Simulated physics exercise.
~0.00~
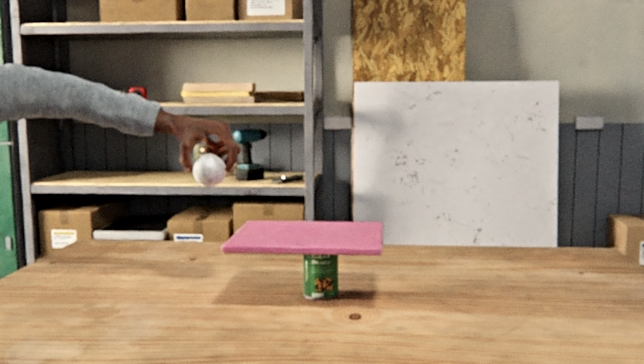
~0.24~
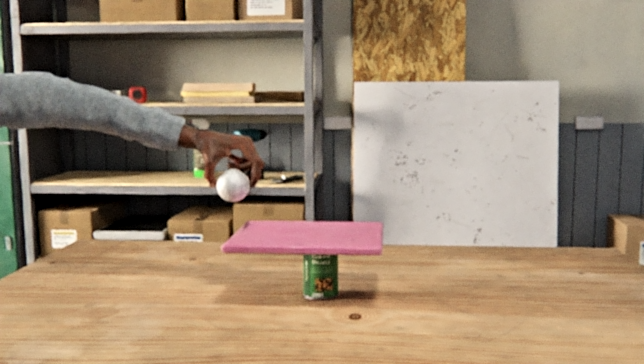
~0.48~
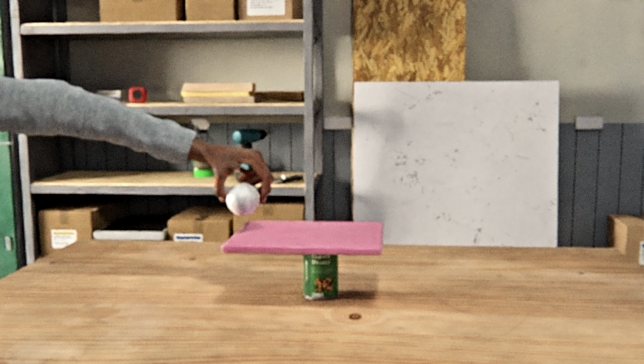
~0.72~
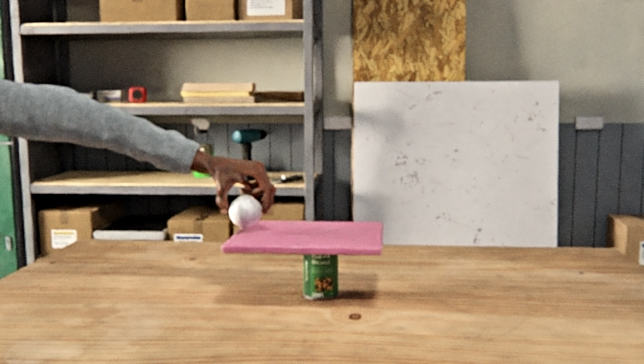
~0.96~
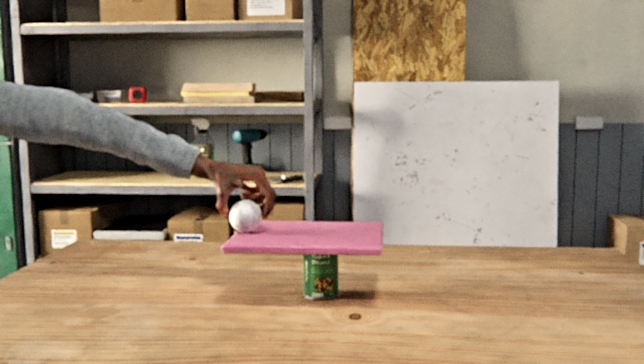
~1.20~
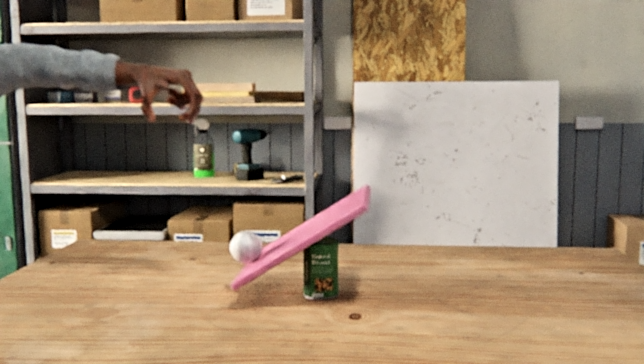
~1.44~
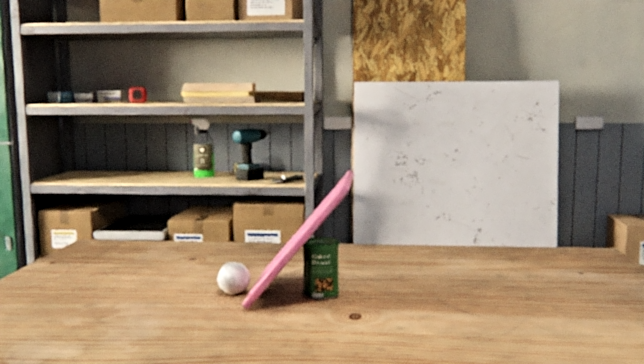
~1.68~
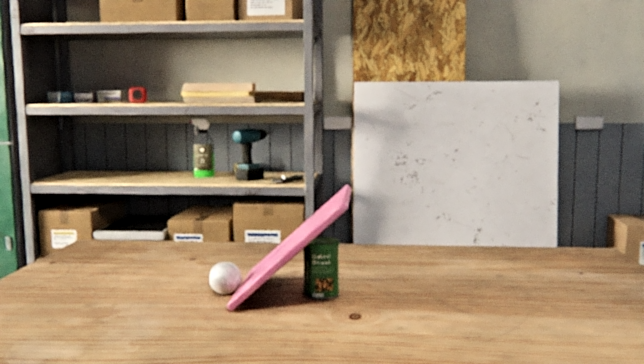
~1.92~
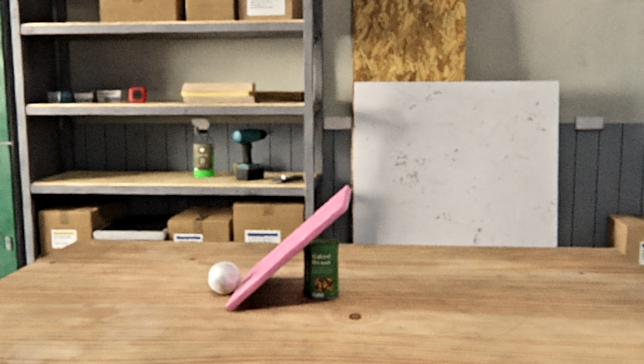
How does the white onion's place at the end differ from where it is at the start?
At the start the white onion is held in the hand in the air, above and to the left of the pink lid. At the end it rests low on the table, just left of the tilted lid.
